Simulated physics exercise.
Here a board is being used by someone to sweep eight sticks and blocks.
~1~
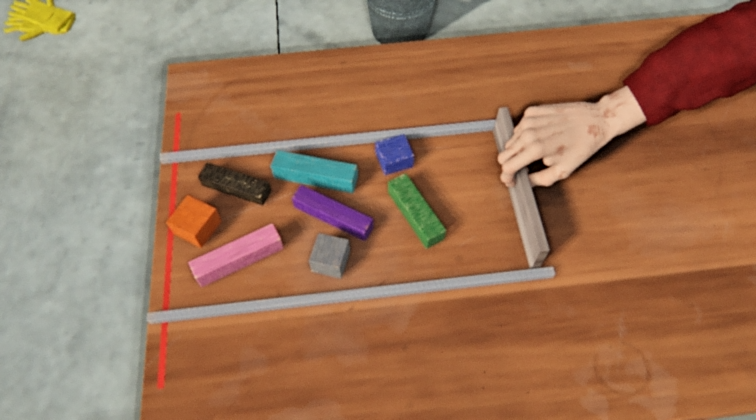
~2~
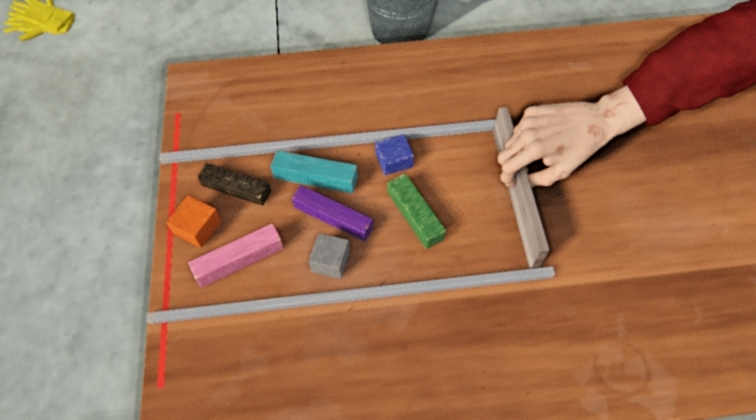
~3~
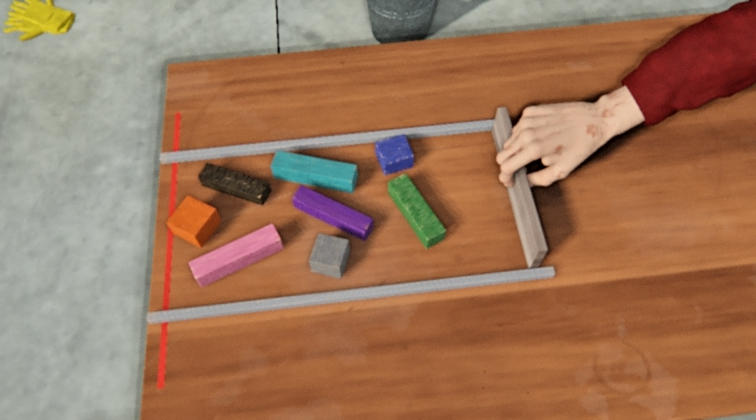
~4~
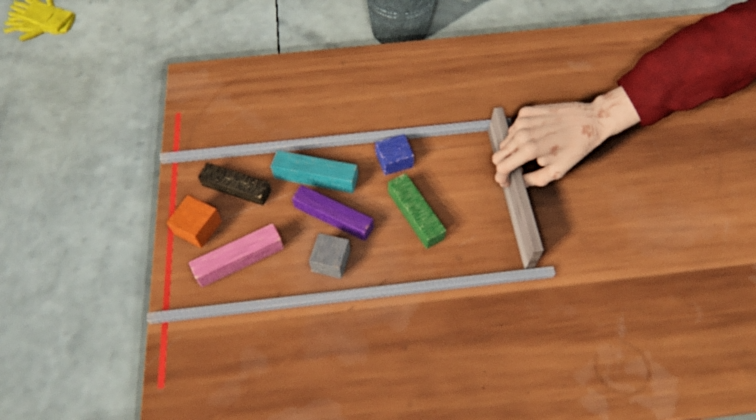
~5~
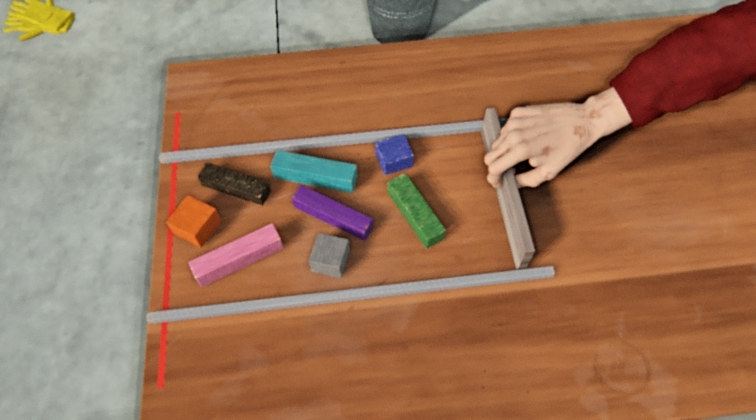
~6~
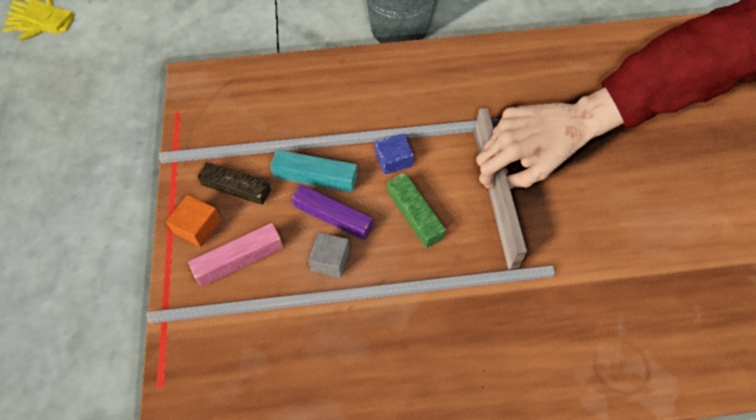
On a wooden tabletop, eight colourful bars and blocks lie between two grey rails, with a red line across the left end. A hand in a red sleeve grips a board at the right and slides it slightly leftward along the rails, while the bars and blocks stay still.
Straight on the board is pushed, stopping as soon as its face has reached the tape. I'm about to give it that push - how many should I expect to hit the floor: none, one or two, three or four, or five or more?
Expect five or more.
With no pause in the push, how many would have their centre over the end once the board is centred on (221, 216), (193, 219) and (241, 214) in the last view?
The numbers are 3, 5 and 1.
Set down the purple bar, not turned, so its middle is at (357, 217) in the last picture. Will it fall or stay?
I reckon from there it drops down.
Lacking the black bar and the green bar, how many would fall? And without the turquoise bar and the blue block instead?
Counts - first: 4, second: 4.
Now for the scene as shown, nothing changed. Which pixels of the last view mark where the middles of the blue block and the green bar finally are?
The blue block ends up near (156, 171), and the green bar near (155, 238).
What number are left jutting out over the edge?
I'd put it at 3.
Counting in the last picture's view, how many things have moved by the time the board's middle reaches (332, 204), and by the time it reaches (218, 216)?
That gives 6 for the first and 8 for the second.
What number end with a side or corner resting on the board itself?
The count comes out at 3.
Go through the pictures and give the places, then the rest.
Orange block (195, 222); black bar (235, 184); pink bar (237, 255); board (519, 185); tape (171, 233), in the first picture.
Black bar (235, 184); grey block (330, 256), in the second picture.
Pink bar (238, 255); green bar (416, 211), in the third picture.
Orange block (195, 222); turquoise bar (315, 172), in the fourth picture.
Black bar (235, 184); blue block (394, 154), in the fifth picture.
Orange block (194, 221); black bar (234, 183); pink bar (237, 255); board (498, 186); tape (170, 232), in the sixth picture.
A little later, none off yet; orange block at rest near (194, 221); black bar at rest near (234, 183); pink bar at rest near (237, 255).
Next, none off yet; orange block shifted a little near (183, 224); black bar shifted about its own width near (168, 179); pink bar shifted a little near (186, 271).
When it is over, the number that fall off is five or more; down, purple bar, turquoise bar, pink bar, black bar and orange block.
